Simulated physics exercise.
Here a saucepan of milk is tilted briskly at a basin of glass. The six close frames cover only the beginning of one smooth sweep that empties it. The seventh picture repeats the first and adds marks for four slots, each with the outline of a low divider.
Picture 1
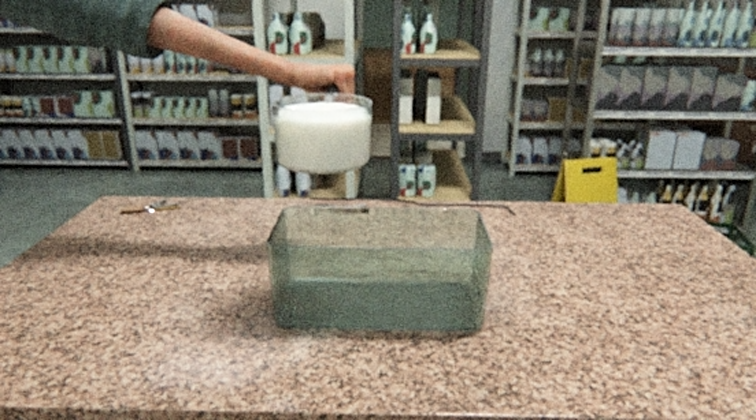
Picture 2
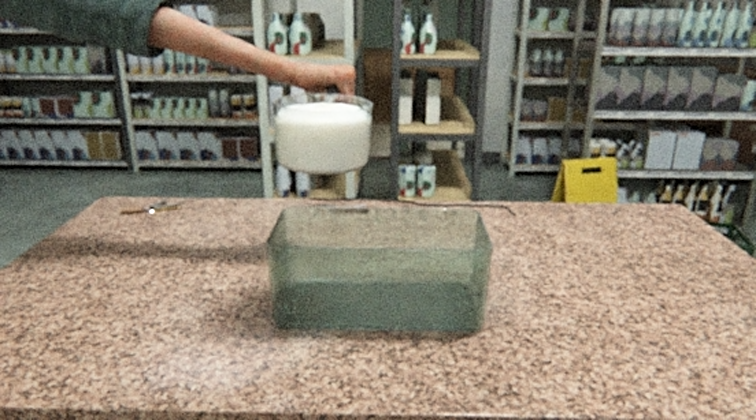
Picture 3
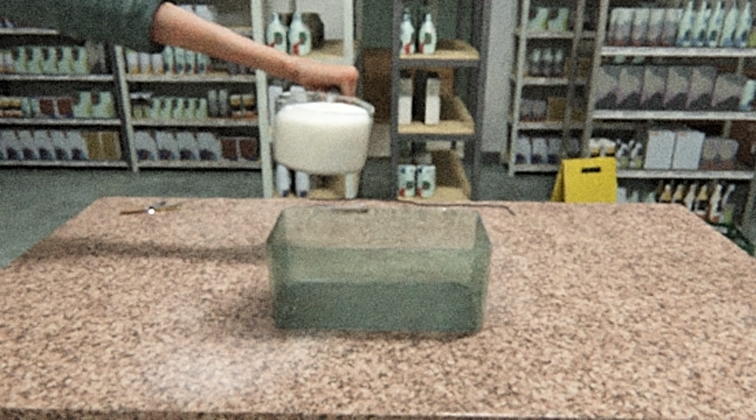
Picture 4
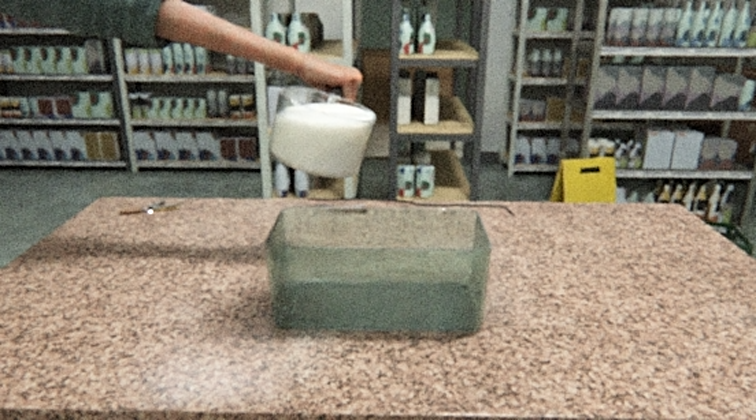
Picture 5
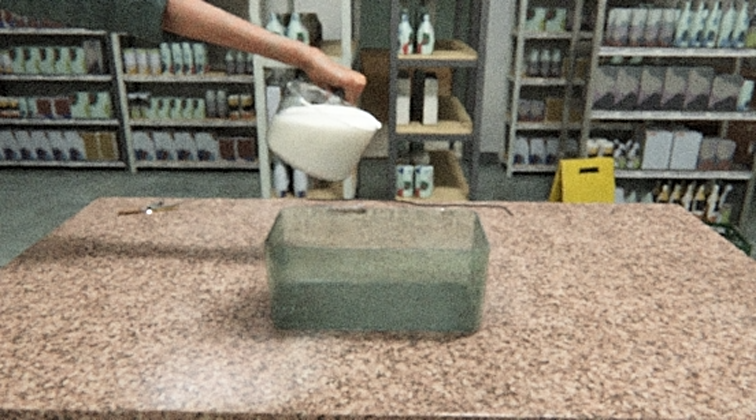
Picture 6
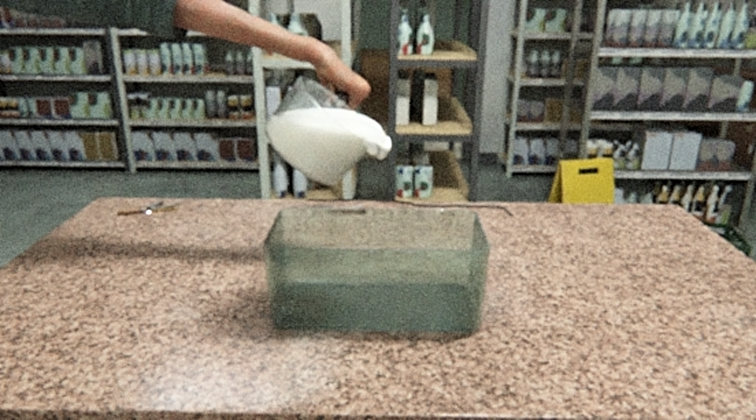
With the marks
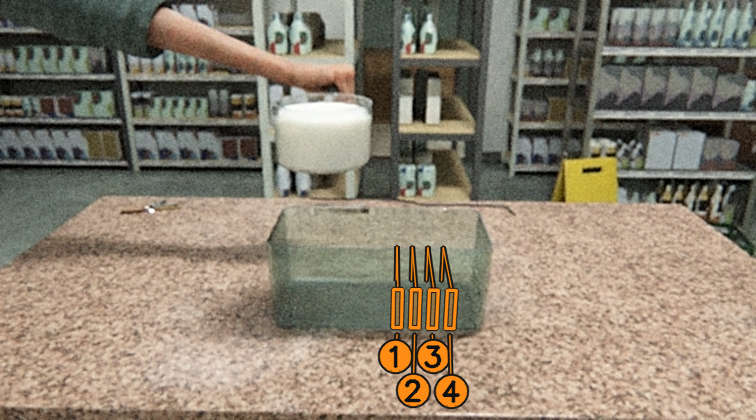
To begin with, a hand holds a clear container of milk upright above a glass basin partly filled with greenish liquid on a speckled counter. The hand then tilts the container steadily to the right, and the milk slides toward the lip until a little bulges just over it.
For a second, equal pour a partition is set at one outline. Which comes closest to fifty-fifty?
The answer is slot 2.
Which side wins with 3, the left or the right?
More ends on the left.
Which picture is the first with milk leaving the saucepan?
In picture 5.
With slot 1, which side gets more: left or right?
The right side.
In orange, 1 at (397, 334); 2 at (414, 334); 3 at (432, 334); 4 at (449, 335).
With 1, about 18 % ends left of the wall and 81 % right of it.
With 2, about 49 % ends left of the wall and 51 % right of it.
With 3, about 77 % ends left of the wall and 21 % right of it.
With 4, about 96 % ends left of the wall and 2 % right of it.
